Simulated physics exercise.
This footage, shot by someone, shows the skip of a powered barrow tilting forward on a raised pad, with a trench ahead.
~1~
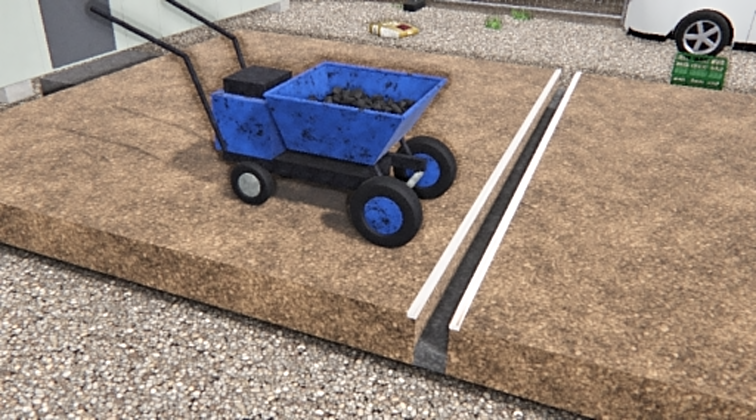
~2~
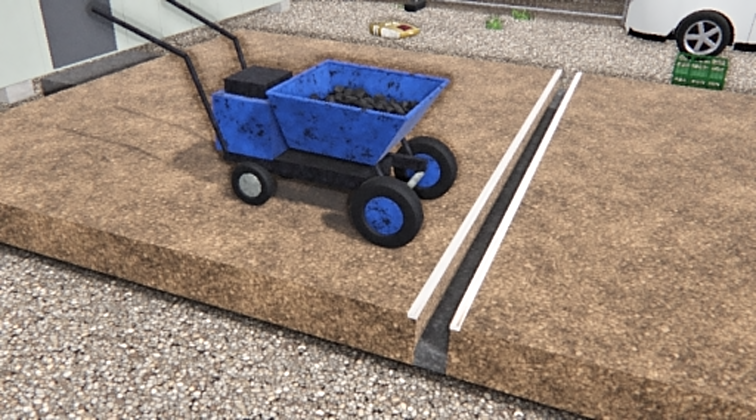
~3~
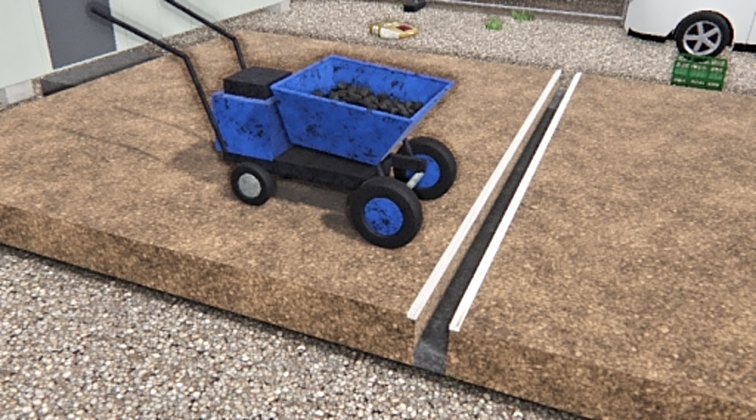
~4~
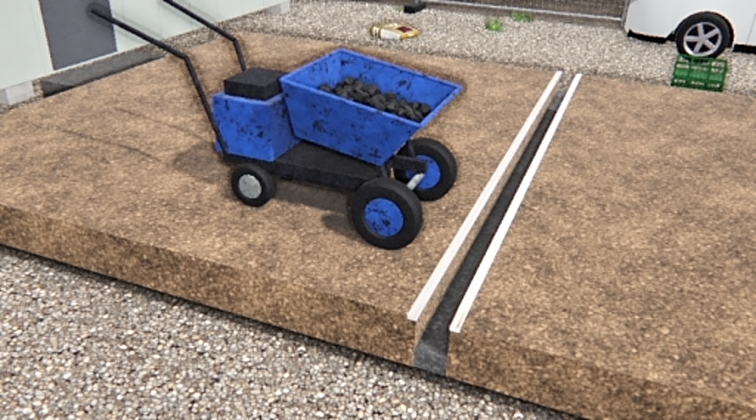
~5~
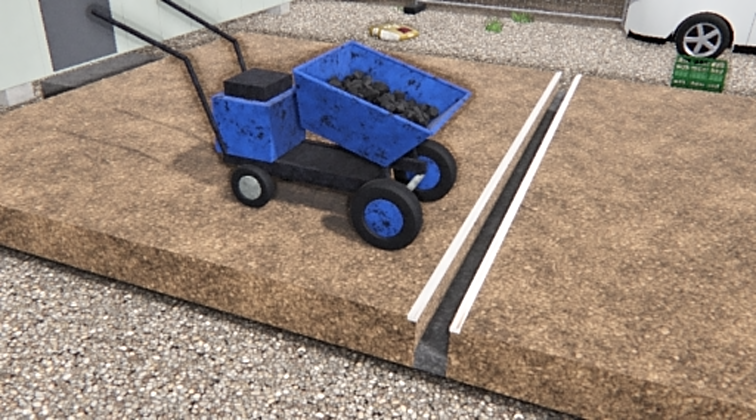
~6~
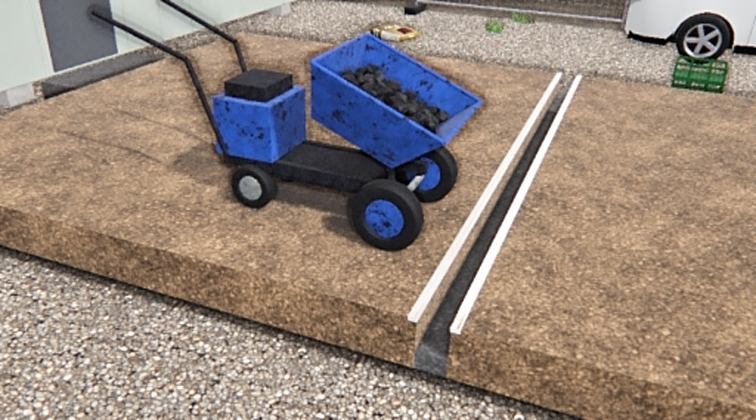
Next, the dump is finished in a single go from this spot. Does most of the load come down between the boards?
No.
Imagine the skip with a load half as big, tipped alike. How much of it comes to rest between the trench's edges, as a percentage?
Close to 10 in a hundred.
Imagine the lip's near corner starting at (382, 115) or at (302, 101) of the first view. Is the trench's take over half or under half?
One: Less than half. Two: Not half.
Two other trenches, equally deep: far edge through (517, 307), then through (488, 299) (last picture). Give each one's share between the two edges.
Lab note: Try one 70 per cent, try two 30 per cent.
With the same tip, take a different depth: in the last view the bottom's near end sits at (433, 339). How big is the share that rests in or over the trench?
0 per cent, roughly.
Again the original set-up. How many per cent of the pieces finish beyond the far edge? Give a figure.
85 percent.
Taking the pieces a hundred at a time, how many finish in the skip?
I'd say around 5 per cent.
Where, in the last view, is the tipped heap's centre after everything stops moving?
Resting centre, last picture - approx. (534, 243).
Just after the last frame, skip tipped steeply; every one in the skip.
A moment on, skip tipped right over; the larger part in the skip; roughly a quarter beyond it; just a few falling.
Further on, skip tipped right over; about a tenth in the skip; just a few in or heaped over the trench; the larger part beyond it.
When it is over, skip tipped right over; about a tenth in the skip; about a tenth in or heaped over the trench; the larger part beyond it.
